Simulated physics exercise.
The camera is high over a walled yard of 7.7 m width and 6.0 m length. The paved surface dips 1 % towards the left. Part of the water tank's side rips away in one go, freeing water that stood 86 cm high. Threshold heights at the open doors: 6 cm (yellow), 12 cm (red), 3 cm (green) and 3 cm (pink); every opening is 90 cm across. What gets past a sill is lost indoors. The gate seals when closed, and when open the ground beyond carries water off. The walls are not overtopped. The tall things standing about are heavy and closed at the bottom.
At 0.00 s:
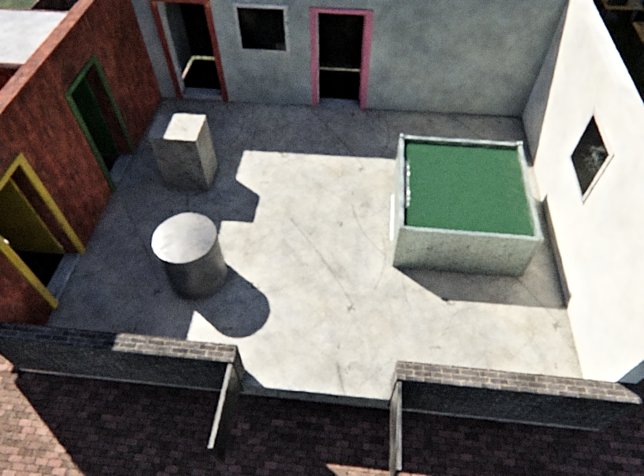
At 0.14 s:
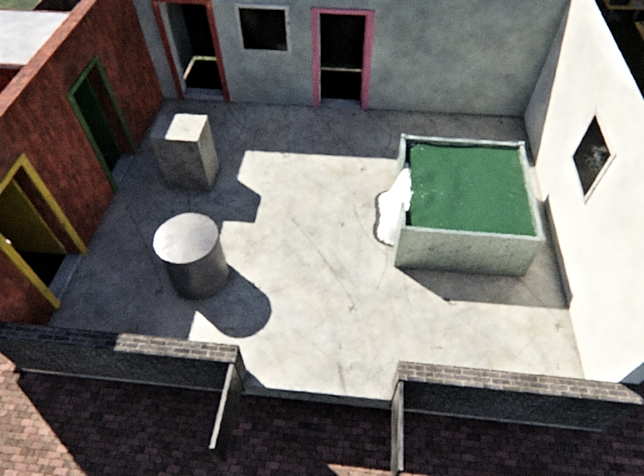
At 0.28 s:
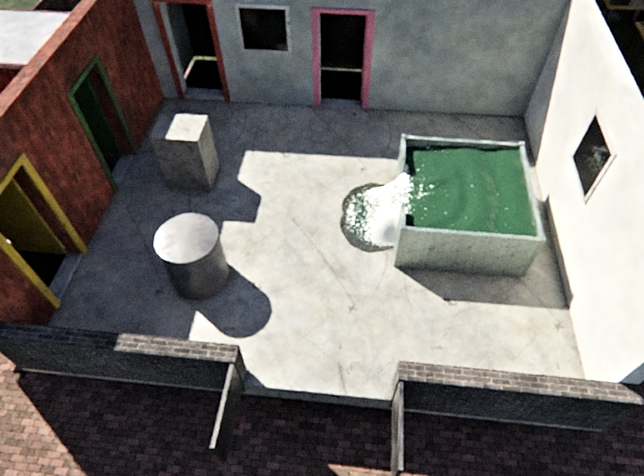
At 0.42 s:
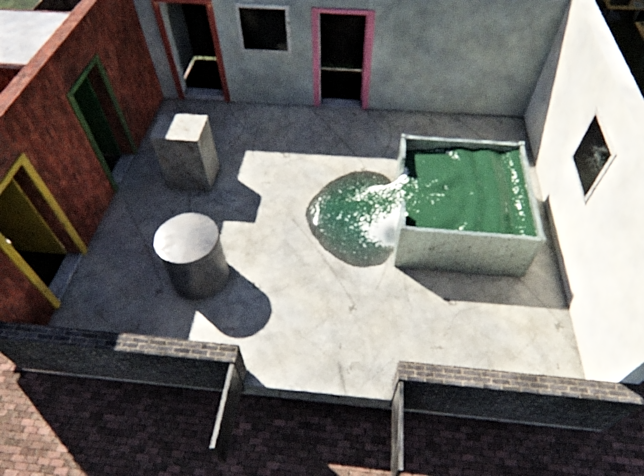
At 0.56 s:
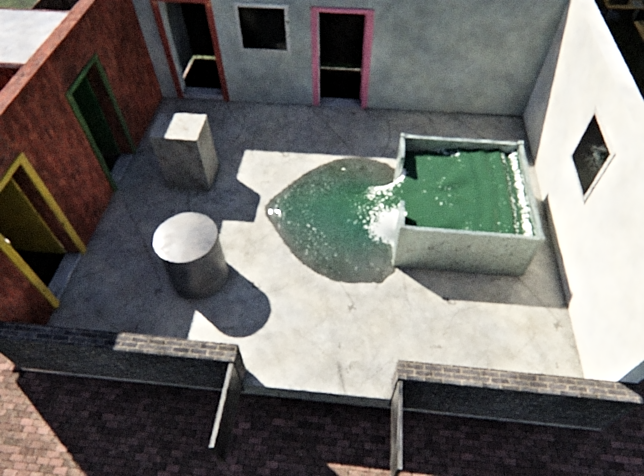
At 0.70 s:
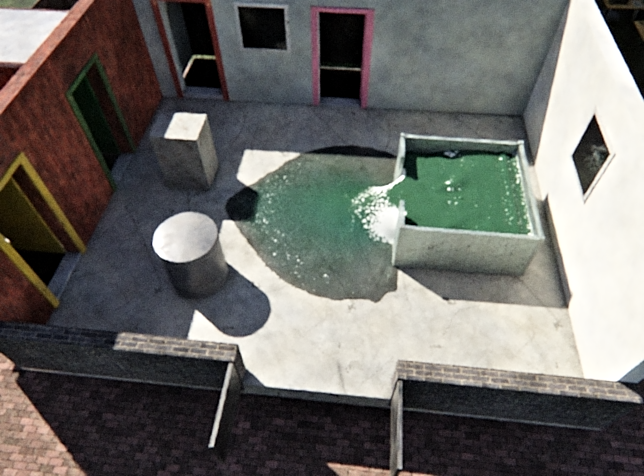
Green water sits still in a raised square tank on the right of a walled yard, then bursts from the tank's left side in a white, foamy gush. It fans out leftward across the pale paving, widening into a rounded green sheet that reaches the shadows near a block and a cylinder.
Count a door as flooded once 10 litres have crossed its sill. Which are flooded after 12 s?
Within that time: At the yellow door it goes over the limit; at the red door it exceeds the limit; at the green door it goes over the limit; at the pink door it exceeds the limit.
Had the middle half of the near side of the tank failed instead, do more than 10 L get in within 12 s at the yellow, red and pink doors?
Then: Yellow past it, red below, pink below.
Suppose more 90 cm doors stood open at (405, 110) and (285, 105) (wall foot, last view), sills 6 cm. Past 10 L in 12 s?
In that order: Under, past it.
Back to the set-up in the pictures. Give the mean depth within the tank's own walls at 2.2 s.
Some 43 cm.
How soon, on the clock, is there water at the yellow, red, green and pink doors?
Yellow 1.8 s, red 2.0 s, green 1.6 s, pink 1.6 s.
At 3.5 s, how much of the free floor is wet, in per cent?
About 60 per cent.
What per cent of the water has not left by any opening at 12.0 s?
Roughly 76 in a hundred.
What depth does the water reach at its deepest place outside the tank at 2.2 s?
About 40 cm.
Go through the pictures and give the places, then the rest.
Still water, 86 cm deep, in the water tank at (464, 186), in the first picture.
Water pours out at (401, 204) and has run 0.6 m, to (386, 194); typically 12 cm deep outside, 86 cm at the water tank's back, in the second picture.
The front is at (353, 194), 0.9 m from the gap at (400, 206); 1.1 m2 of floor is under water; 86 cm left at the back of the water tank, in the third picture.
Water pours out at (400, 207) and has run 1.5 m, to (310, 211); typically 10 cm deep outside, 82 cm at the water tank's back, in the fourth picture.
The front is at (274, 203), 2.2 m from the gap at (399, 206); 4.4 m2 of floor is under water; 72 cm left at the back of the water tank, in the fifth picture.
Water pours out at (399, 205) and has run 2.9 m, to (234, 200); typically 5 cm deep outside, 73 cm at the water tank's back, in the sixth picture.
After 1.4 s water covers 40 % of the floor and is deepest (48 cm) near (392, 219); yellow door not reached, red door not reached, green door not reached, pink door not reached.
After 2.2 s water covers 55 % of the floor and is deepest (40 cm) near (113, 215); yellow door 11 cm at the sill, 5 L in, red door 18 cm at the sill, 0 L in, green door 8 cm at the sill, 11 L in, pink door 4 cm at the sill, 0 L in.
After 3.5 s water covers 60 % of the floor and is deepest (30 cm) near (135, 152); yellow door 9 cm at the sill, 24 L in, red door 21 cm at the sill, 34 L in, green door 9 cm at the sill, 37 L in, pink door 2 cm at the sill, 2 L in.
After 7.0 s water covers 70 % of the floor and is deepest (18 cm) near (108, 206); yellow door 9 cm at the sill, 60 L in, red door 9 cm at the sill, 78 L in, green door 13 cm at the sill, 181 L in, pink door 6 cm at the sill, 8 L in.
After 12.0 s water covers 100 % of the floor and is deepest (12 cm) near (36, 346); yellow door 10 cm at the sill, 107 L in, red door 8 cm at the sill, 78 L in, green door 9 cm at the sill, 332 L in, pink door 5 cm at the sill, 27 L in.
